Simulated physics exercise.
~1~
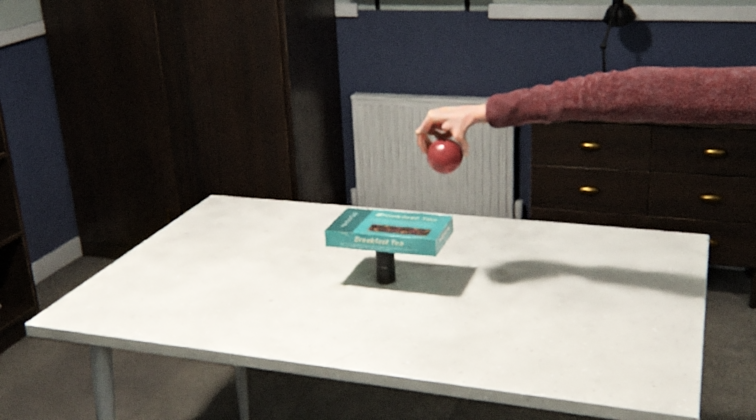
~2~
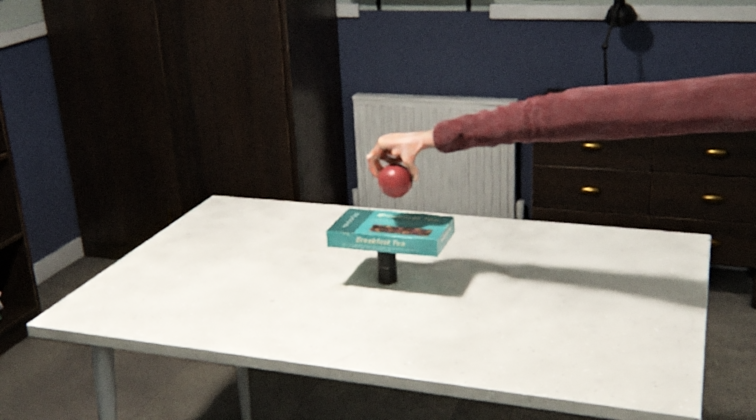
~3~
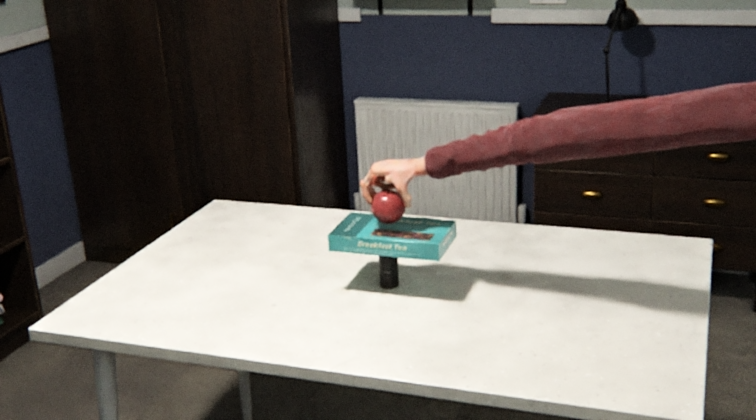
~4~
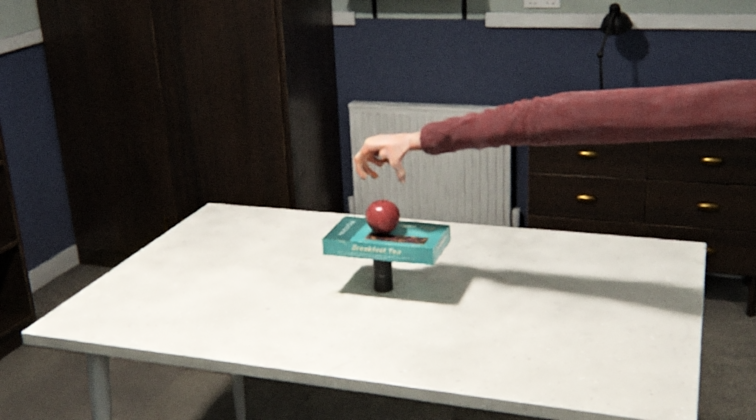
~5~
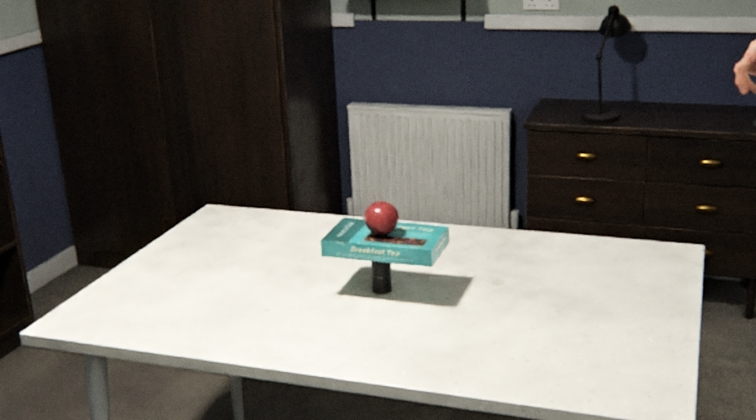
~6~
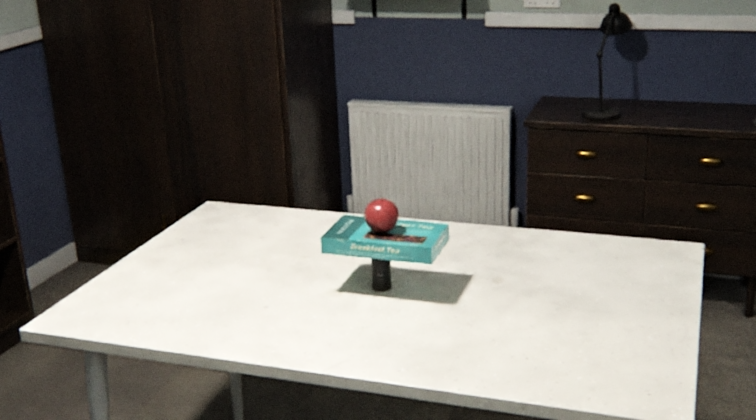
Red apple being lowered by a hand onto a turquoise packet balanced on a black shaker, then released, the stack staying upright.
